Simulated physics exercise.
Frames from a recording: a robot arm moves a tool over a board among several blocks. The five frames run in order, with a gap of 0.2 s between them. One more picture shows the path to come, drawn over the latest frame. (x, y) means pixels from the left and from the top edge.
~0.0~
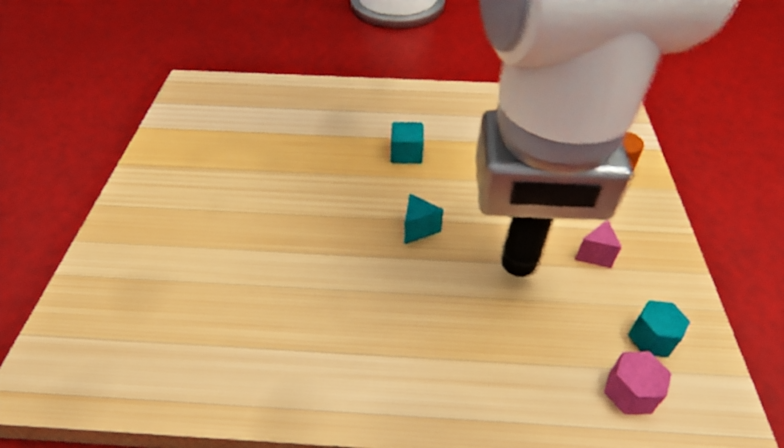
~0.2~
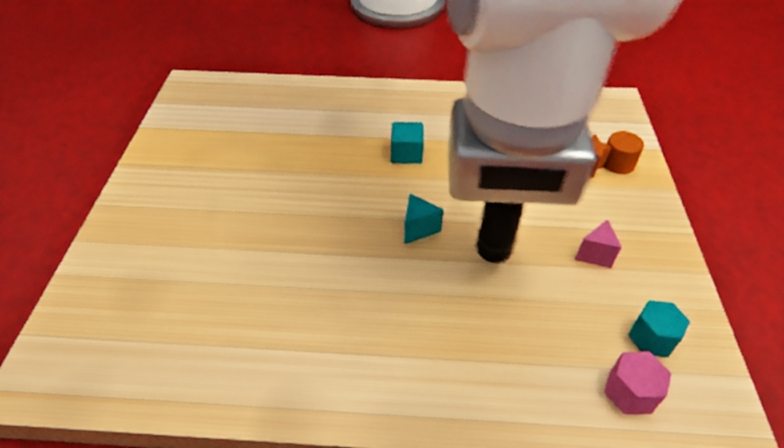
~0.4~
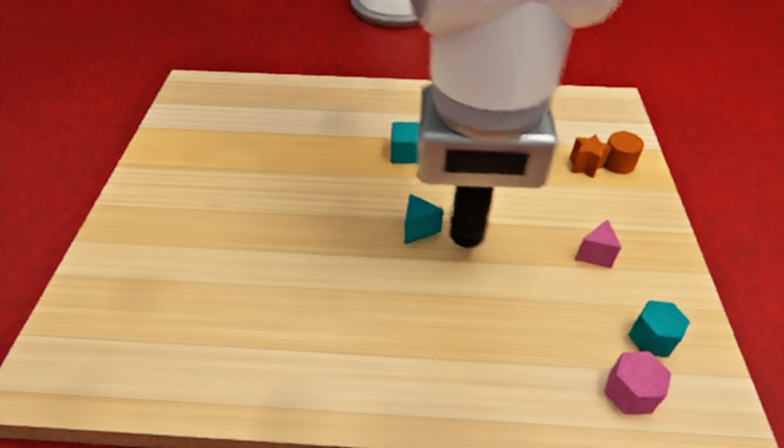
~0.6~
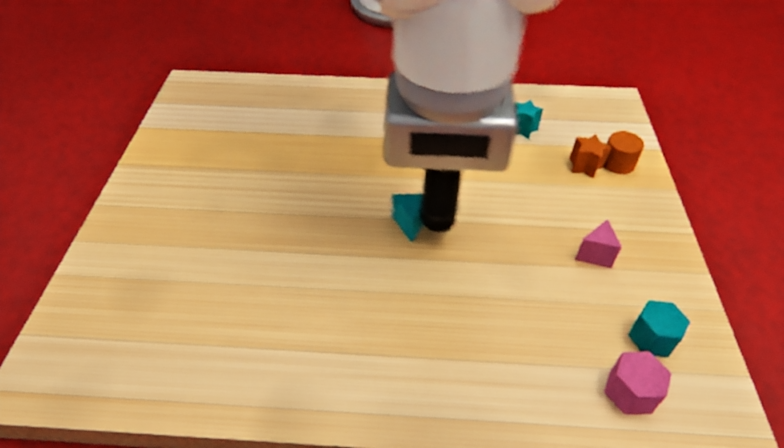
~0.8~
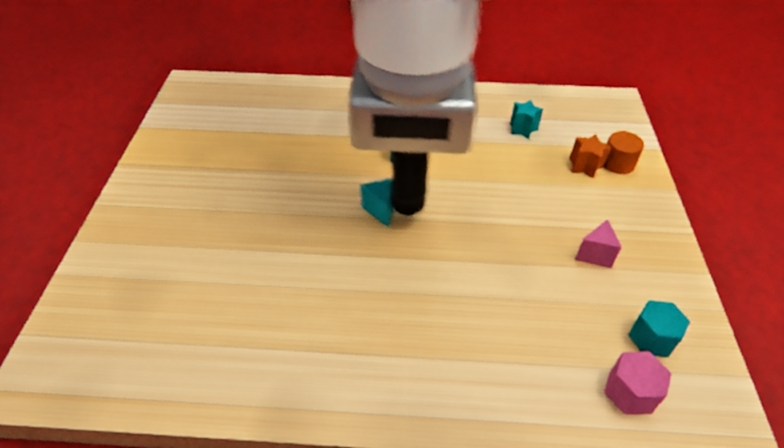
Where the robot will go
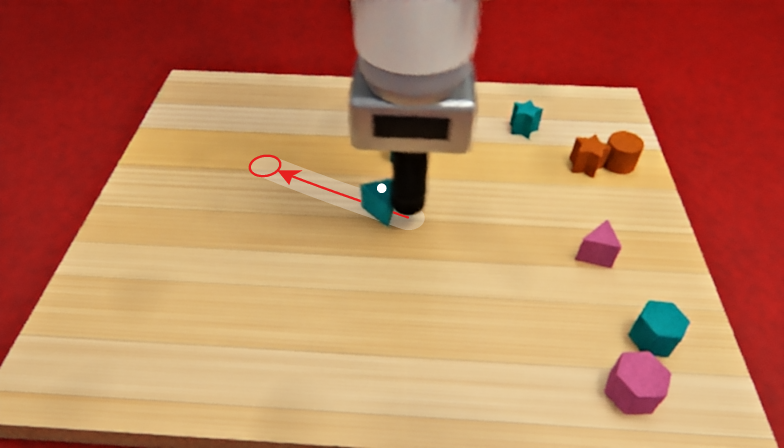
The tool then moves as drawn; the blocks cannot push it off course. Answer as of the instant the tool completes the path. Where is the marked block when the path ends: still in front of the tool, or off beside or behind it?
Ahead of the tool.
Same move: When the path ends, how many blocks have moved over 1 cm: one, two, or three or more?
Here I'd predict a lone block moving more than 1 cm.
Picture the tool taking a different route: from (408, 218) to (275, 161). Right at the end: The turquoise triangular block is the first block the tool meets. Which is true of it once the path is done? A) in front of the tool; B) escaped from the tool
The one that fits is A, in front of the tool.
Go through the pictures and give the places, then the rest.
The first picture shows lower end of the tool at (519, 264), tops of blocks, turquoise triangular block at (420, 208), turquoise four-sided block at (408, 131).
The second picture shows tool at (494, 250), blocks as before.
The third picture shows tool at (467, 236), blocks as before.
The fourth picture shows tool at (438, 220), turquoise triangular block at (412, 202).
The fifth picture shows tool at (409, 204), turquoise triangular block at (382, 188), turquoise four-sided block hidden.
The drawn path runs from (408, 218) directly to (265, 166); the dot is on the turquoise triangular block.
On the path given first. One third of the way, tool at (356, 187); turquoise triangular block at (330, 170).
Two thirds of the way, tool at (307, 170); turquoise triangular block at (283, 153).
At the end, tool at (262, 153); turquoise triangular block at (238, 137); turquoise four-sided block not moved.
